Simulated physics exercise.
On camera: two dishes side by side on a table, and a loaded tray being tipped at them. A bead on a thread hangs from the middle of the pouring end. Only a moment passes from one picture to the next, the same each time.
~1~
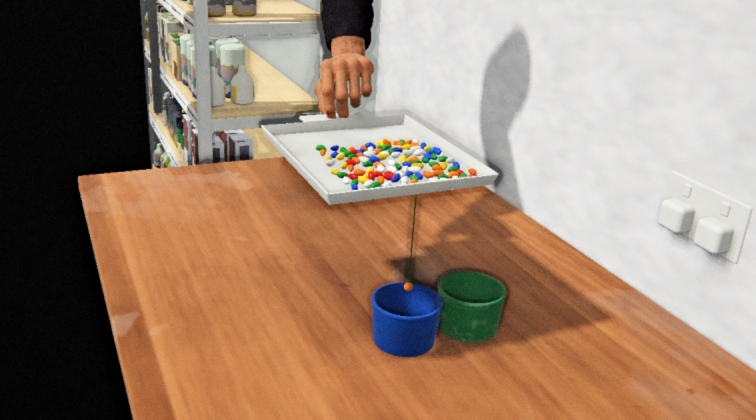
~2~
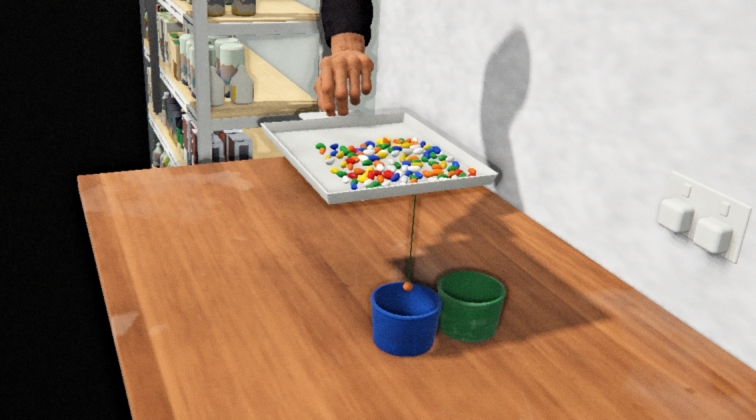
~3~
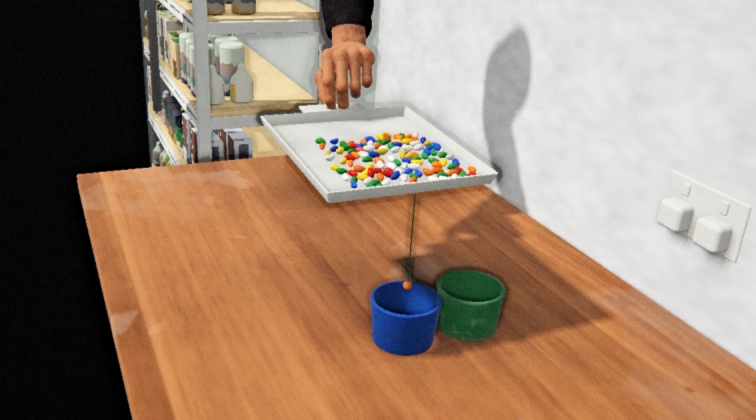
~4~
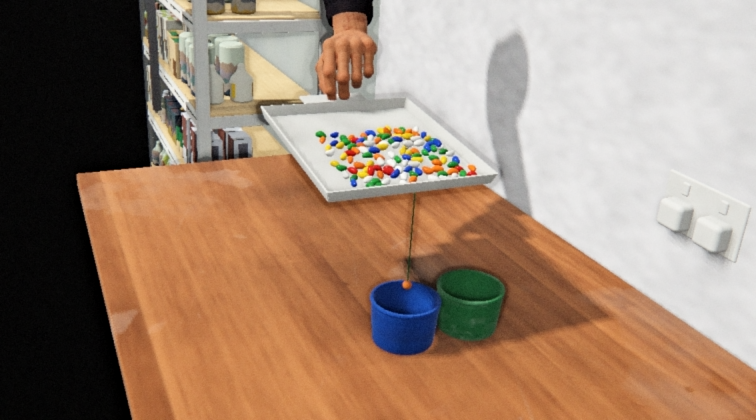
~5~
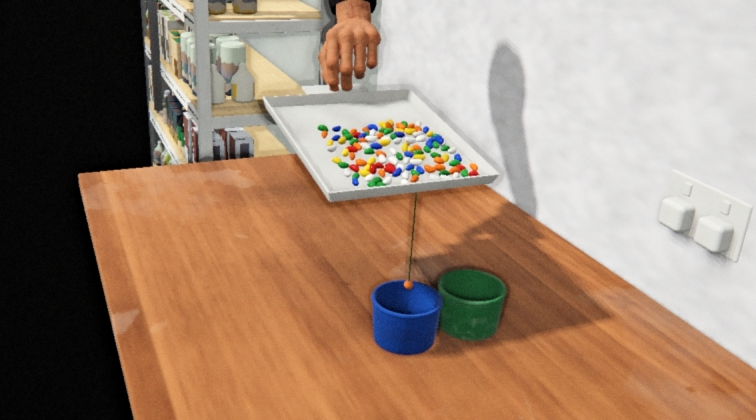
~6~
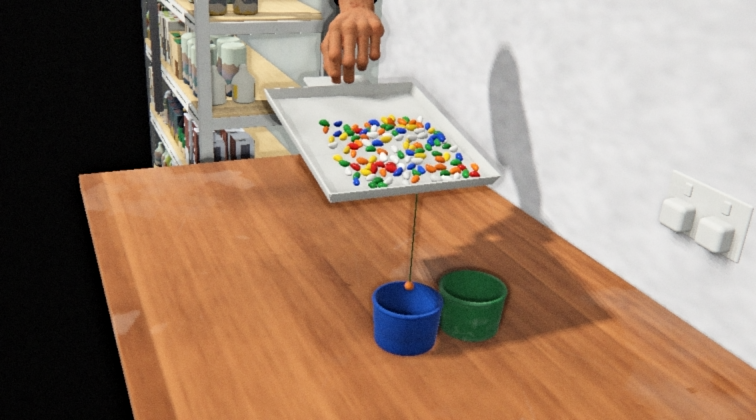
On a wooden table beside a pale wall, a blue dish and a green dish sit side by side beneath a white tray of colourful jelly beans, a bead hanging from its near edge. A hand at the tray's far end rises slightly, tilting it a little toward the dishes.
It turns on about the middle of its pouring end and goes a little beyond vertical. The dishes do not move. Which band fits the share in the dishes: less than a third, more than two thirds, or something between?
The two hold less than a third of the load.
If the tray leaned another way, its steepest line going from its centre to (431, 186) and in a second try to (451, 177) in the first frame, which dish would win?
In turn: The right dish; right.
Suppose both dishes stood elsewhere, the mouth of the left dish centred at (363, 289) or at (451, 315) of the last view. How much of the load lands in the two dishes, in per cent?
In turn 0 and 60 in a hundred.
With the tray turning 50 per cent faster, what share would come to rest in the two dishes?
Near 10 %.
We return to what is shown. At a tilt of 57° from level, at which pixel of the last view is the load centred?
At about (424, 156).
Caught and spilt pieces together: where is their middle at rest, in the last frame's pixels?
Close to (456, 369).
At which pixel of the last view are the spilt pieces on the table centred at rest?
Near (456, 372).
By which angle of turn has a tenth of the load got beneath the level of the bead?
At some 105 degrees.
Shortly afterwards, tray tipped steeply; the whole lot on the tray.
Next, tray tipped right over; the whole lot on the tray.
Some moments later, tray tipped past a quarter turn; only a few in the left dish; a little in the right dish; all but a few outside both.
In the end, tray tipped past a quarter turn; only a few in the left dish; a little in the right dish; all but a few outside both.
